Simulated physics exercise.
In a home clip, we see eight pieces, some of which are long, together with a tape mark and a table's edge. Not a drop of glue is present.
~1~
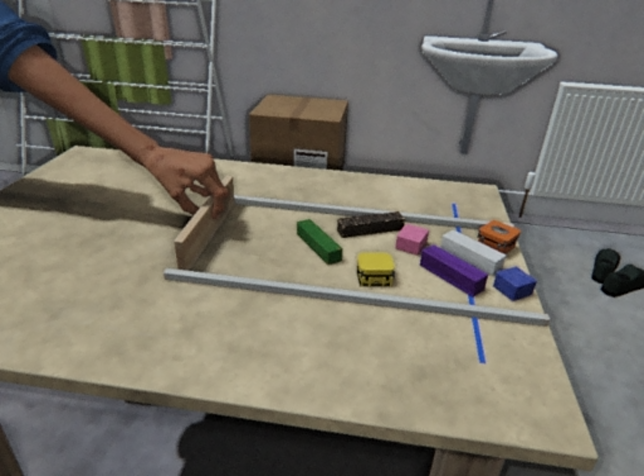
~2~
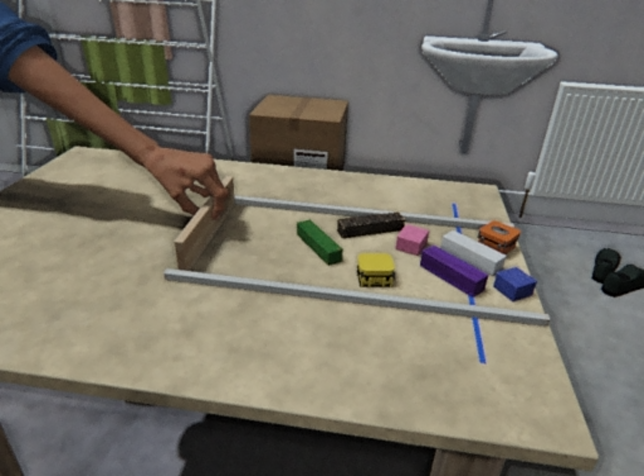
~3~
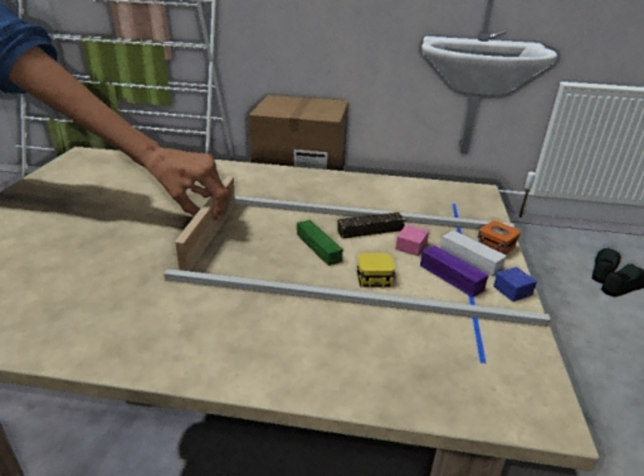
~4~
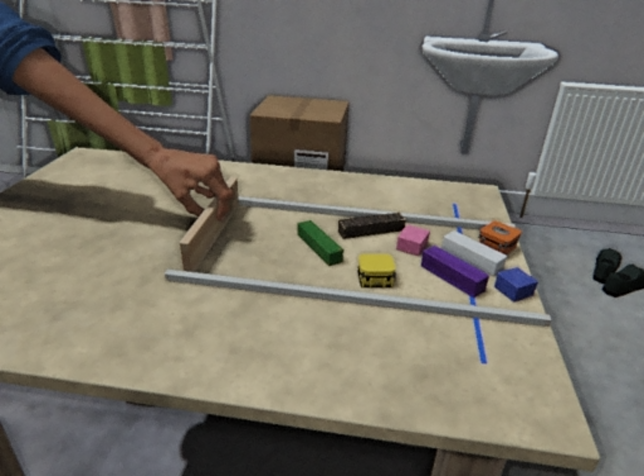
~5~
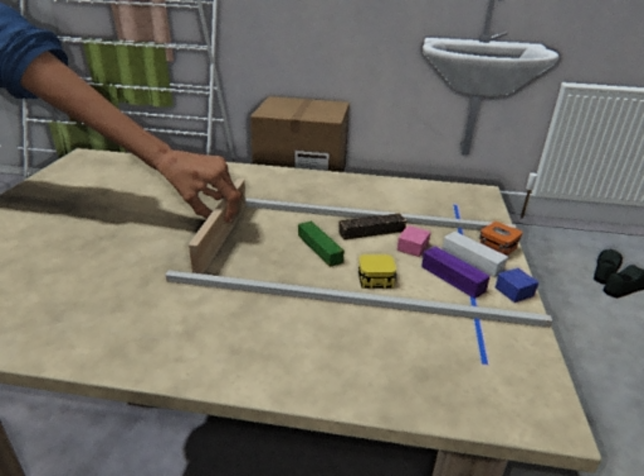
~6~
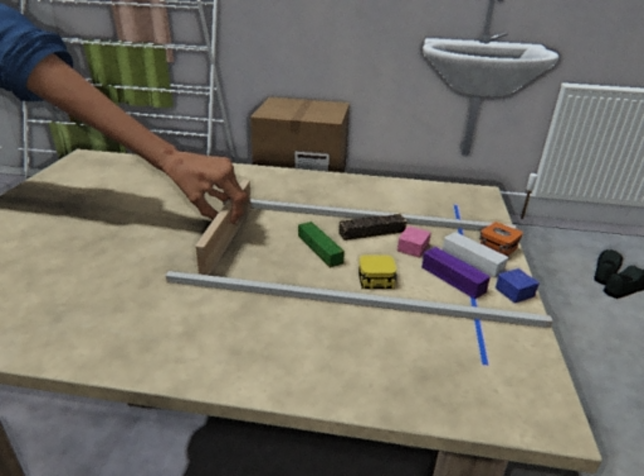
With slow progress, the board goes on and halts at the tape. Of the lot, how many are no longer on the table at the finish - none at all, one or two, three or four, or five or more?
By the finish, one or two are off it.
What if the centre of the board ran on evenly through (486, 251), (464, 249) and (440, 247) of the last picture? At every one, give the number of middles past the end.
In that order 3, 1 and 0.
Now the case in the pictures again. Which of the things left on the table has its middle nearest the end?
It would be the blue block.
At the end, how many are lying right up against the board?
3 in contact.
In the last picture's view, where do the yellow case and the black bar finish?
The yellow case comes to rest at (494, 296), and the black bar comes to rest at (498, 237).
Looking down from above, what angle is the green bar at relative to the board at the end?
Out of line by around 0°.
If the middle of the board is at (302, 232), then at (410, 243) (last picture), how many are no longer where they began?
First 1 and then 6.
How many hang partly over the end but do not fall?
My count gives 3.
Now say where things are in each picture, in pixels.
The first picture shows blue block (514, 284); orange case (498, 239); white bar (472, 252); board (209, 220); tape (465, 264).
The second picture shows orange case (498, 239); black bar (371, 225).
The third picture shows white bar (472, 252); green bar (319, 241).
The fourth picture shows blue block (516, 284); pink block (413, 240).
The fifth picture shows orange case (500, 240); board (222, 223).
The sixth picture shows blue block (517, 285); orange case (500, 241); white bar (474, 254); board (227, 224); tape (467, 266).
A little later, none off yet; blue block at rest near (517, 285); orange case at rest near (500, 241); white bar at rest near (474, 254).
Next, none off yet; blue block at rest near (518, 286); orange case moving near (505, 240); white bar shifted a little near (498, 258).
When it is over, the number that fall off is one or two; down, orange case.
